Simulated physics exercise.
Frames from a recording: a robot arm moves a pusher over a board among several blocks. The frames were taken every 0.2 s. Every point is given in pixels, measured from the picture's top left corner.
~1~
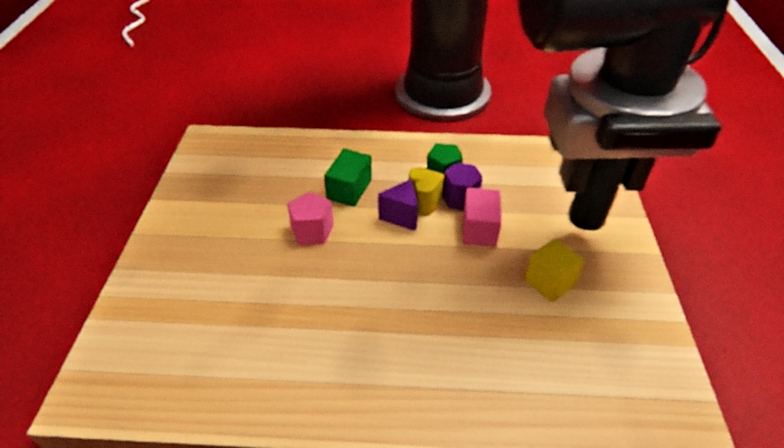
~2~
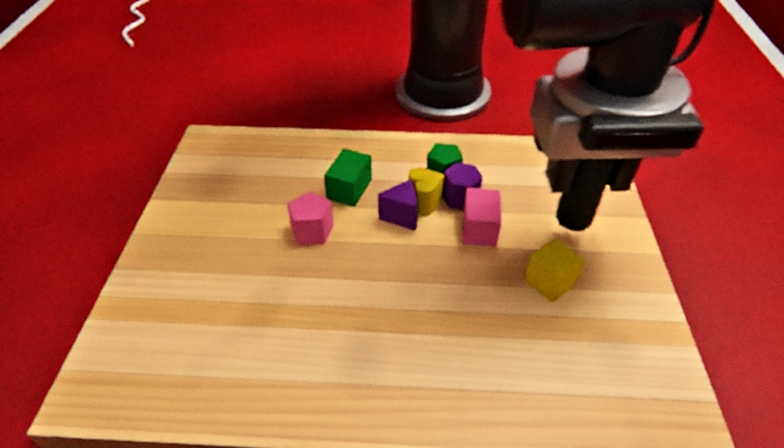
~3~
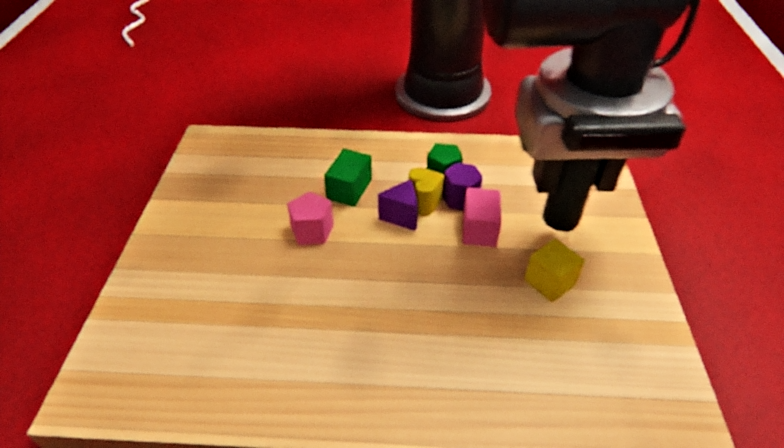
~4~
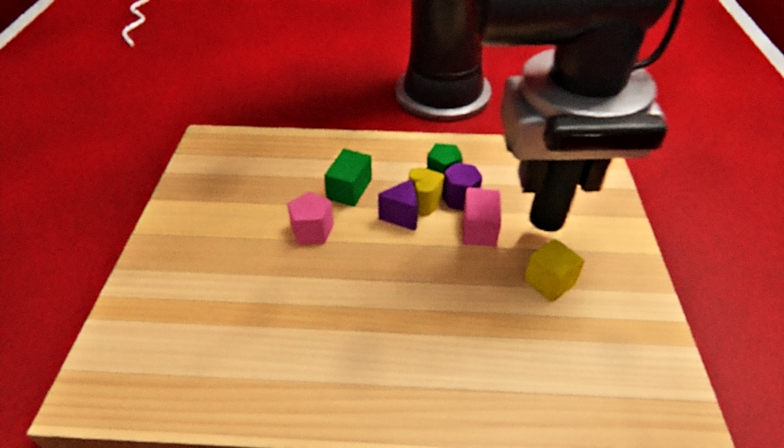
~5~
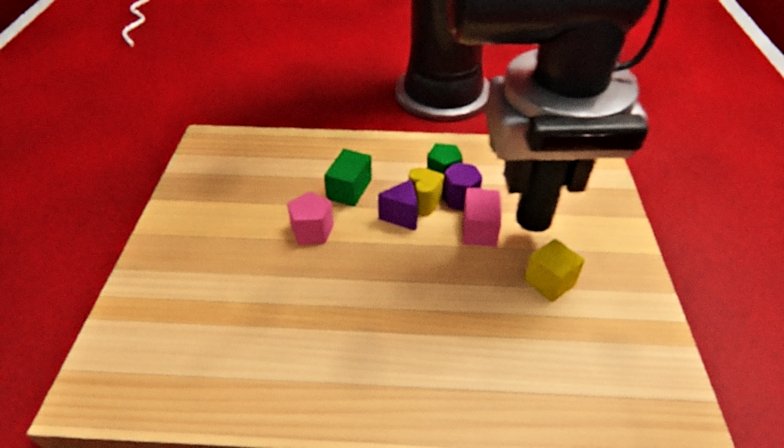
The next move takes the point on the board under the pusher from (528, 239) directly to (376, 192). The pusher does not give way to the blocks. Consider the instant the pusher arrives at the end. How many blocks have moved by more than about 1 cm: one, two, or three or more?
The answer is three or more blocks, counting only moves over 1 cm.
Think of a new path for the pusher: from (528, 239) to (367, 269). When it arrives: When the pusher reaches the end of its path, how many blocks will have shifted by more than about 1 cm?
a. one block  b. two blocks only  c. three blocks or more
I choose a.
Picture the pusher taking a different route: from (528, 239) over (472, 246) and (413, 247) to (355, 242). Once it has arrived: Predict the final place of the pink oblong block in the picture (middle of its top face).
If I read the scene right, the answer is (436, 198).
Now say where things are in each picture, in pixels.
The first frame shows tip of the pusher at (586, 219), middles of tops, purple triangular piece at (402, 192), yellow heart at (426, 178), green pentagonal block at (445, 152), purple hexagonal block at (464, 174), pink oblong block at (484, 204).
The second frame shows pusher at (573, 220), nothing pushed.
The third frame shows pusher at (560, 220), nothing pushed.
The fourth frame shows pusher at (547, 220), nothing pushed.
The fifth frame shows pusher at (533, 221), purple triangular piece at (402, 192), yellow heart at (426, 178), green pentagonal block at (445, 152), purple hexagonal block at (464, 174), pink oblong block at (484, 204).
What follows on the original path. One third of the way, pusher at (477, 204); yellow heart at (418, 174); purple hexagonal block at (462, 171); pink oblong block at (443, 195), turned 15° clockwise.
Two thirds of the way, pusher at (425, 189); purple triangular piece at (351, 184), turned 25° anticlockwise; yellow heart at (366, 162); green pentagonal block at (441, 142), turned 10° clockwise; purple hexagonal block at (445, 164), turned 75° clockwise; pink oblong block at (391, 182).
At the end, pusher at (376, 174); purple triangular piece at (317, 186), turned 20° anticlockwise; yellow heart at (346, 153), turned 40° clockwise; green pentagonal block at (441, 142), turned 10° clockwise; purple hexagonal block at (445, 164), turned 75° clockwise; pink oblong block at (346, 178), turned 30° anticlockwise.
